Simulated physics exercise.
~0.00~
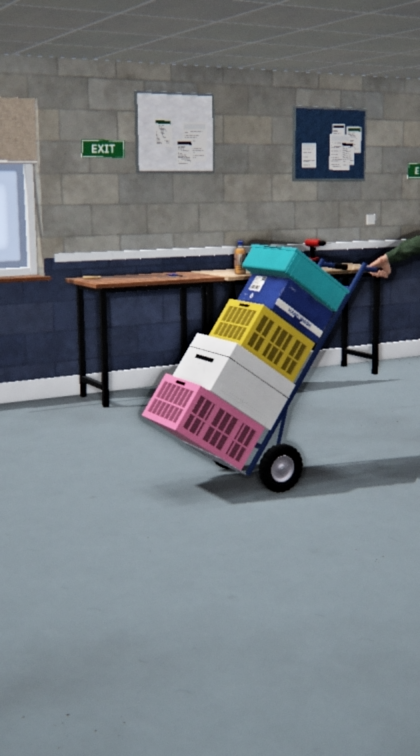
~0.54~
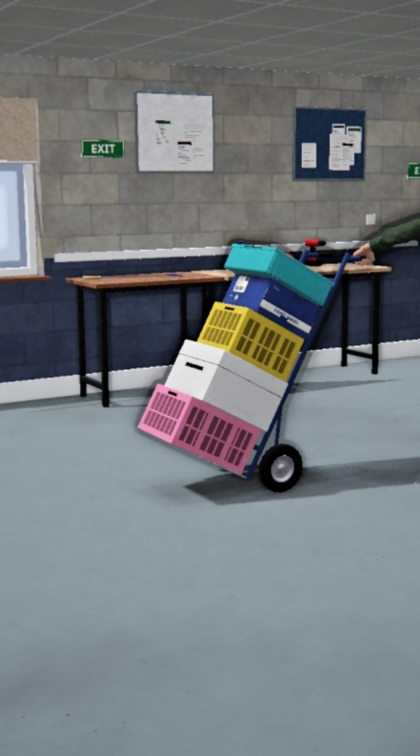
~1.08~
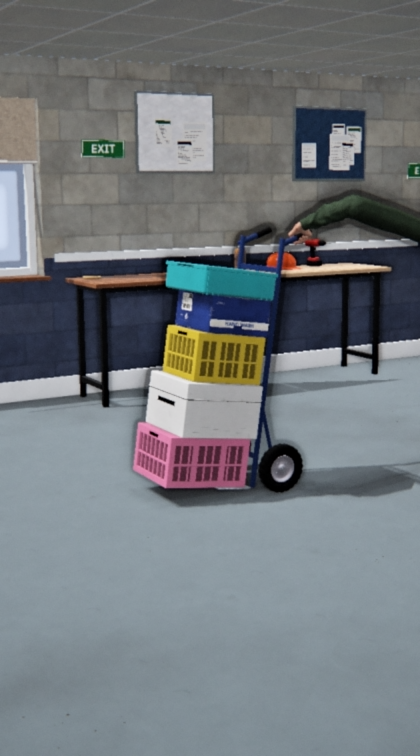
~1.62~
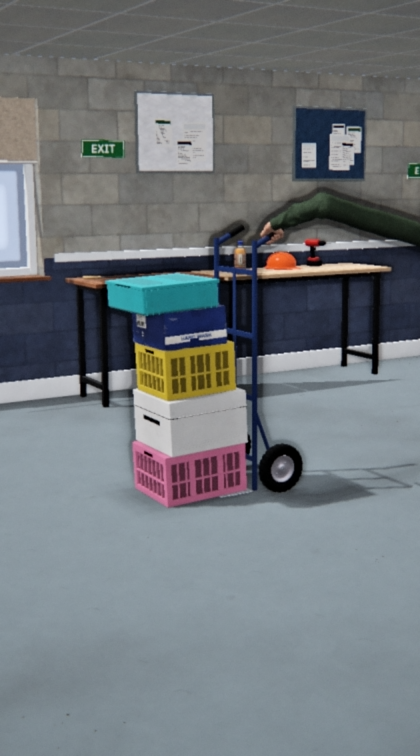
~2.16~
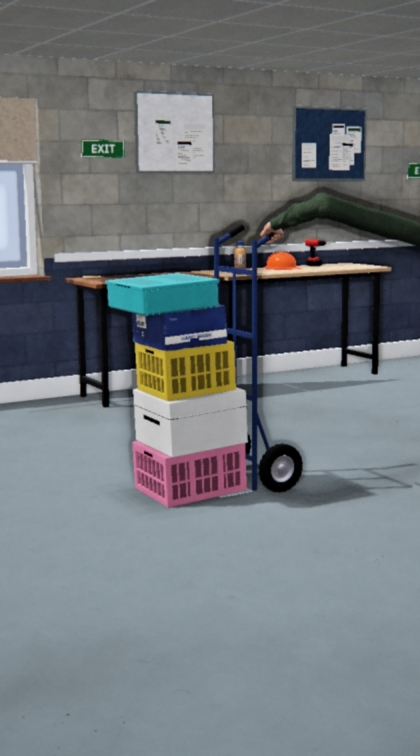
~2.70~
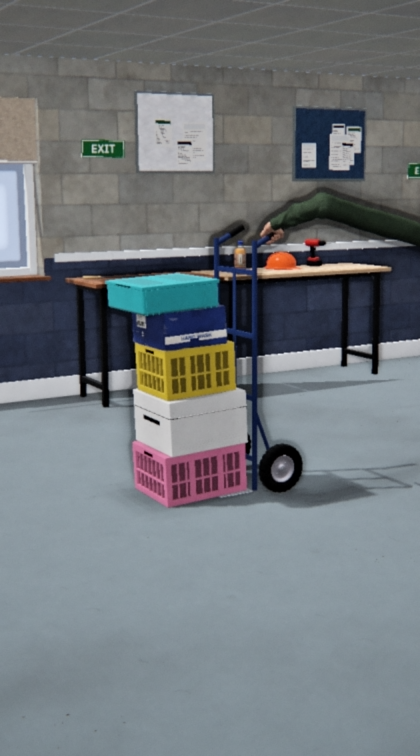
Sack truck loaded with five stacked boxes and crates tipping upright under a gloved hand, the stack sliding left but staying standing.
